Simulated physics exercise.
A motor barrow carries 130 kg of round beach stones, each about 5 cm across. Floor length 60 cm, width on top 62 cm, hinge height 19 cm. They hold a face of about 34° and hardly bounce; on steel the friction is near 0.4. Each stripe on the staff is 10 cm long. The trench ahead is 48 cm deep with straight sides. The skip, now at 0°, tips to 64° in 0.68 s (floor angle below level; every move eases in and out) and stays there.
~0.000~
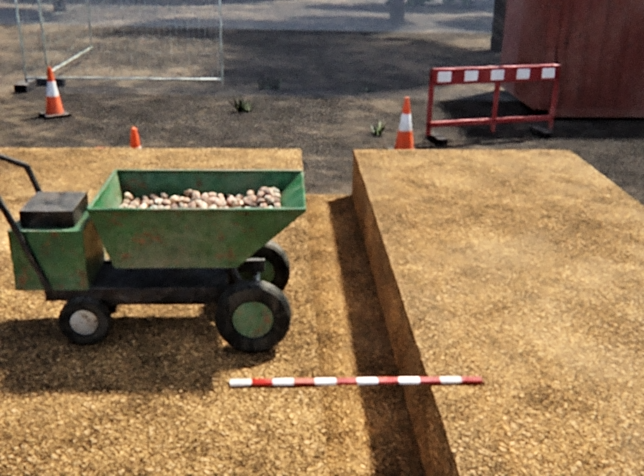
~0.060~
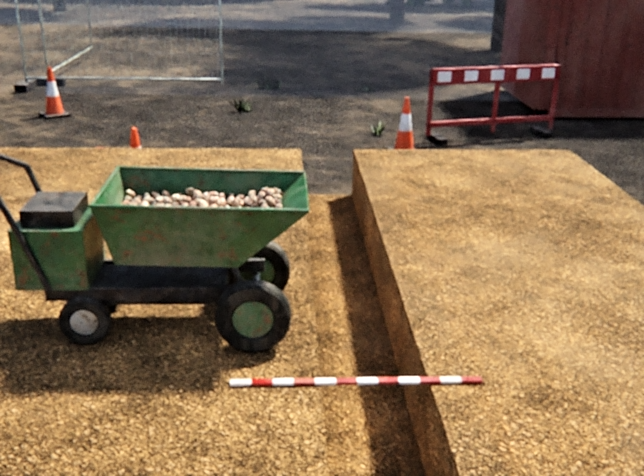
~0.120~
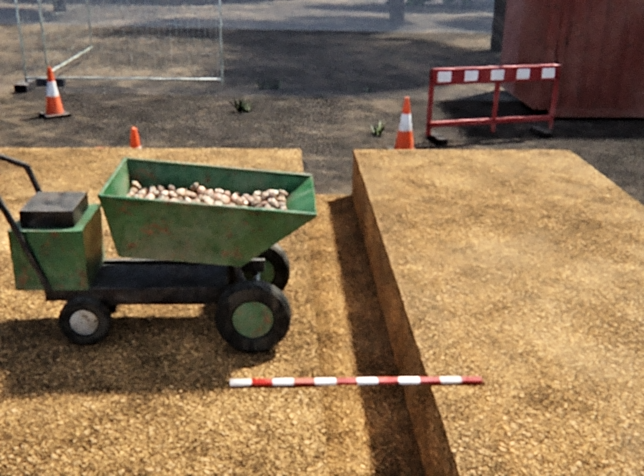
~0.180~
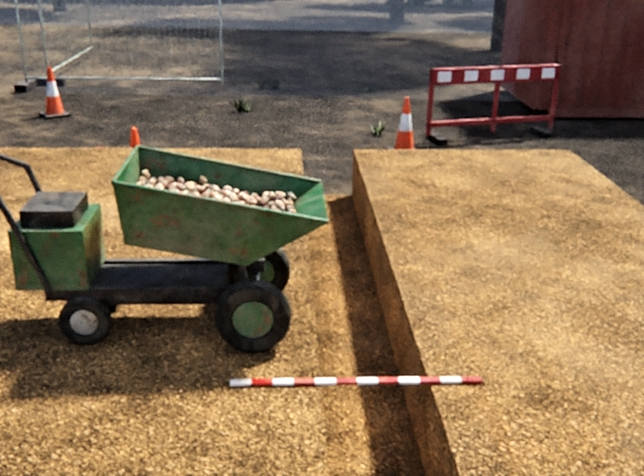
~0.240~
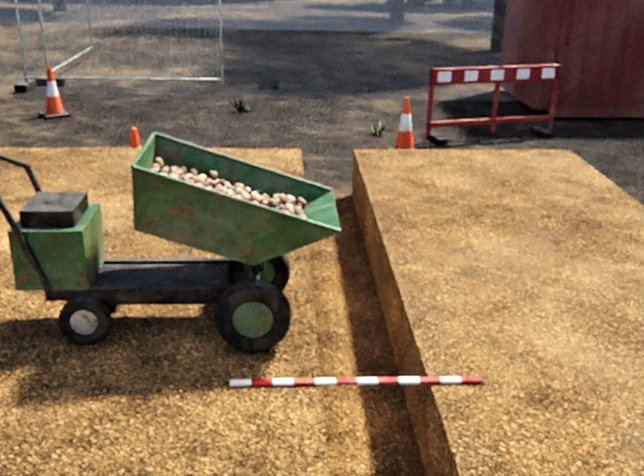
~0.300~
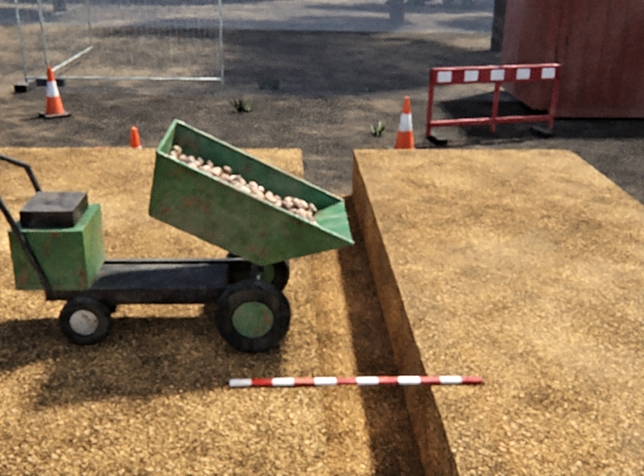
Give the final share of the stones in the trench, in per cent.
Roughly 37 per cent ends in the trench.
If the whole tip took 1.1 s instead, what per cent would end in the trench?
Then about 45 per cent.
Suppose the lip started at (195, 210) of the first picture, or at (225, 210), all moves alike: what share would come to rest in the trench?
First some 90, then 100 per cent.
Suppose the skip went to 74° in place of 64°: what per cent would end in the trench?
Then about 55 per cent.
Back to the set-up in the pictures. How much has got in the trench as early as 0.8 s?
Some 10 per cent.
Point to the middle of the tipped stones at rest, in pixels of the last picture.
Near (441, 318).
After 0.5 s the floor is at 54°; 100 % in the skip; the foremost stones are at (350, 261).
After 0.8 s the floor is at 64°; 84 % in the skip, 12 % in the trench, 4 % past the trench; the foremost stones are at (426, 316).
After 1.1 s the floor is at 64°; 21 % in the skip, 22 % in the trench, 57 % past the trench; the foremost stones are at (550, 310).
After 3.1 s the floor is at 64°; 0 % in the skip, 37 % in the trench, 63 % past the trench; the foremost stones are past the picture's edge.
